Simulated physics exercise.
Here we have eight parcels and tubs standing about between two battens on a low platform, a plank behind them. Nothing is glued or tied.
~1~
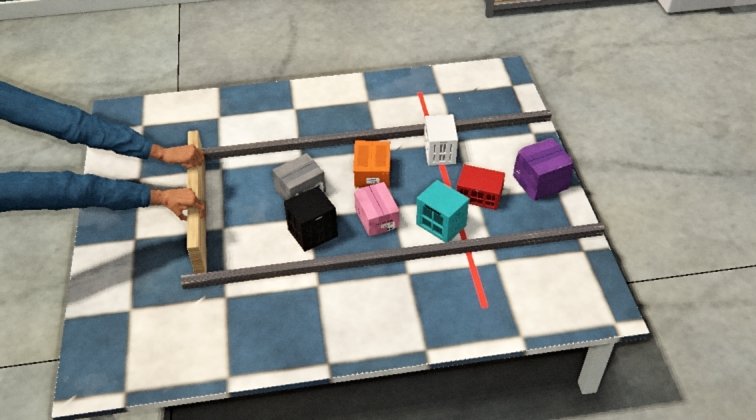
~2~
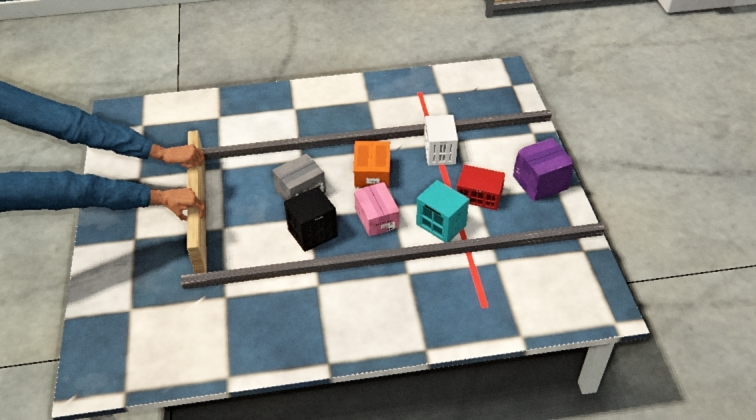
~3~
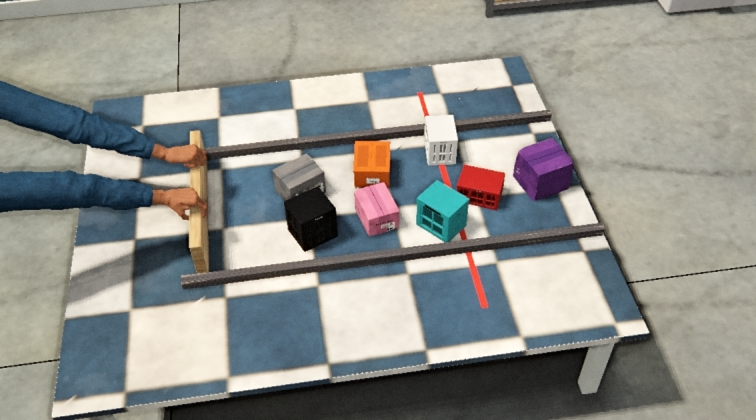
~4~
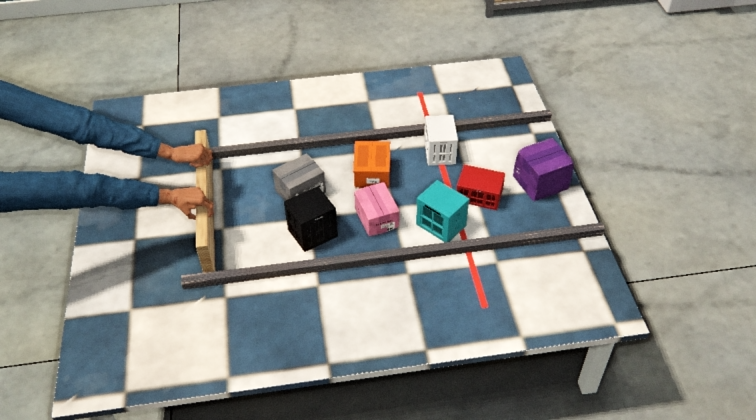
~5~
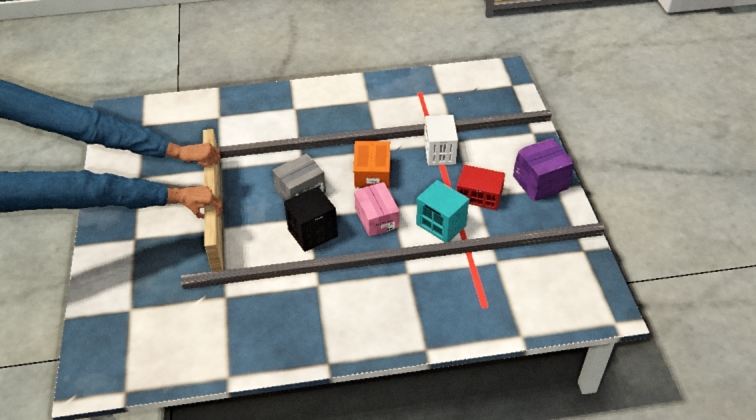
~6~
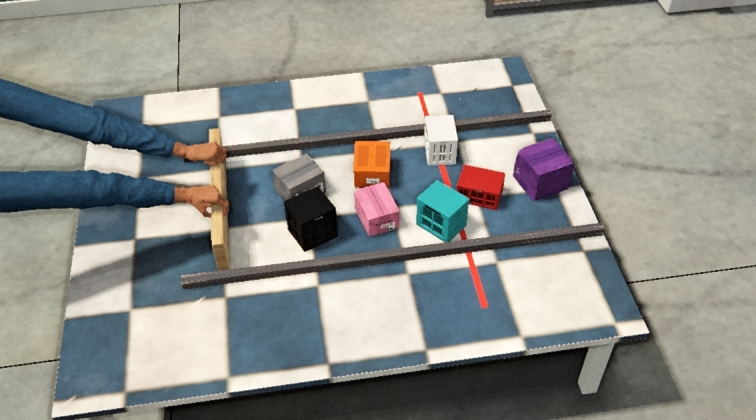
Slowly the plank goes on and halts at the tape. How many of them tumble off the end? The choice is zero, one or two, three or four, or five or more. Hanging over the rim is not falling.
The number that fall off is zero.
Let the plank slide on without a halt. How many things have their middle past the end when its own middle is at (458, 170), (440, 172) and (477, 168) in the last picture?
The counts: 1, 0 and 1.
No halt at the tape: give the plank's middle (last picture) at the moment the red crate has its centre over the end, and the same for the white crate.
Its middle is around (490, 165) and around (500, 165).
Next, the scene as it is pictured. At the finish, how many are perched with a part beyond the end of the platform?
It comes to 1.
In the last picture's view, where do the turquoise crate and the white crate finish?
Near (557, 202) and (511, 129).
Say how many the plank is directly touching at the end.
2 of them.
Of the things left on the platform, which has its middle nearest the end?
The purple box ends nearest.
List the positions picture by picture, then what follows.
In the first frame, purple box (543, 169); red crate (480, 187); white crate (441, 140); plank (197, 201); tape (448, 187).
In the second frame, red crate (480, 187); turquoise crate (442, 212).
In the third frame, white crate (441, 140); orange tote (372, 165).
In the fourth frame, purple box (543, 170); plank (205, 200).
In the fifth frame, red crate (480, 187); black crate (311, 219).
In the sixth frame, purple box (543, 170); red crate (480, 187); white crate (441, 140); plank (219, 198); tape (448, 187).
Soon after, none off yet; purple box at rest near (543, 170); red crate at rest near (480, 187); white crate at rest near (441, 140).
At rest, the number that fall off is zero.
